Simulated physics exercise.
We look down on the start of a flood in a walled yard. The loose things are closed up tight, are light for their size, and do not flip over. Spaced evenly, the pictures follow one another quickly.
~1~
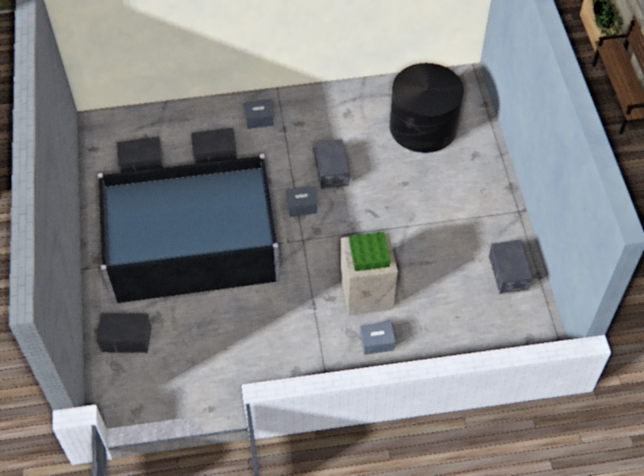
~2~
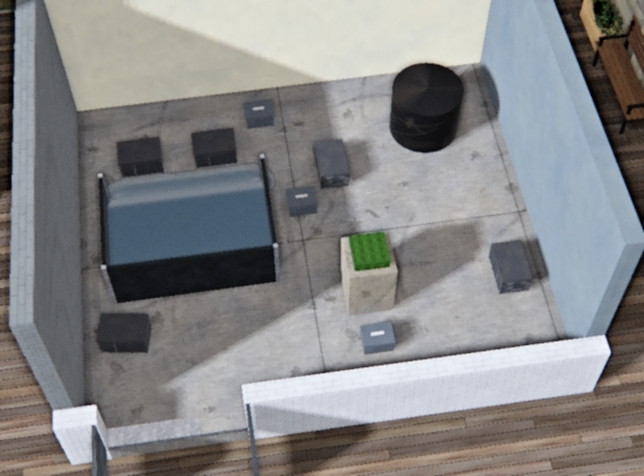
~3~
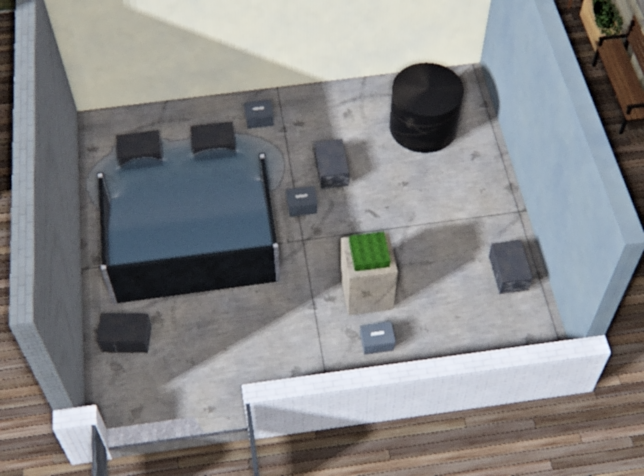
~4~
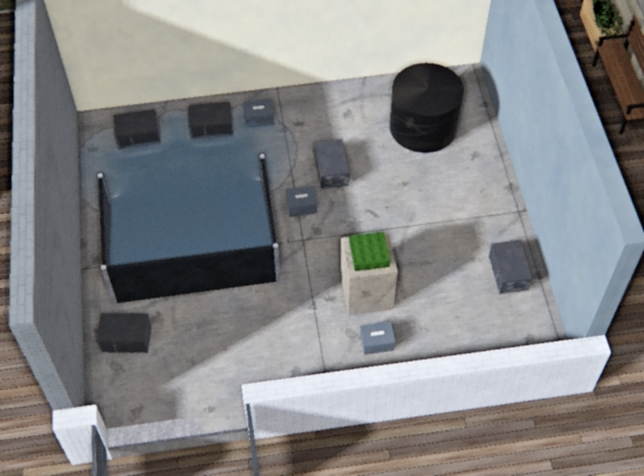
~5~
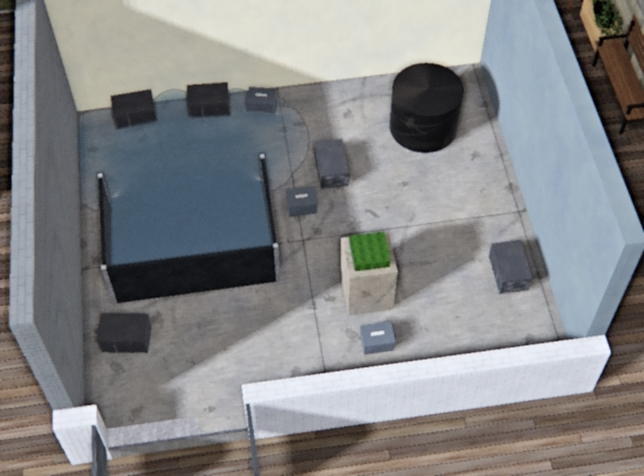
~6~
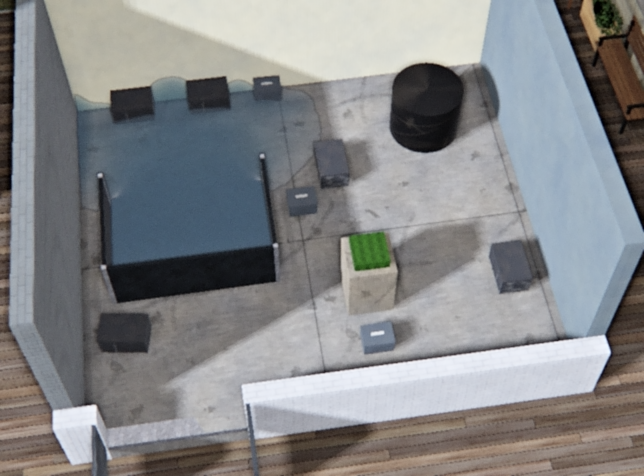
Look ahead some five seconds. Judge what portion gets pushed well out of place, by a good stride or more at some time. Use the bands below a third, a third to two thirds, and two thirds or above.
It falls two thirds or above.
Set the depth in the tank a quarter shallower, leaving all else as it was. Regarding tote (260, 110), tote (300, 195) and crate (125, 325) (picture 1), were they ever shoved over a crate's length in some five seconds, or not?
Object 1: Passed the mark. Object 2: Stayed below the mark. Object 3: Passed the mark.
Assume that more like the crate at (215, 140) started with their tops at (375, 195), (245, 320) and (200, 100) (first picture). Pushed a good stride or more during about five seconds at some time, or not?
In order: Shoved clear, hardly budges, then shoved clear.
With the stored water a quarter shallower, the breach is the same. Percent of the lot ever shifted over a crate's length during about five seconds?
I'd put it near 60 per cent of the loose things.
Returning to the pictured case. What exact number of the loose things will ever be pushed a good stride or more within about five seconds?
6.
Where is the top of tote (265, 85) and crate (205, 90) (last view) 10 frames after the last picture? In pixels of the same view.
The first should be near (445, 69), the second near (310, 80).
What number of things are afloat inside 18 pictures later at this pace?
That makes 3.
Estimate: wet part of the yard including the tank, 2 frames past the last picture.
30 per cent, roughly.
A moment on, 3 of 8 are well off their spots; 3 afloat.
Next, 3 of 8 are well off their spots; 3 afloat.
Later, 5 of 8 are well off their spots; 3 afloat.
In the end, 6 of 8 are well off their spots, and 6 have been at some point; 3 afloat.
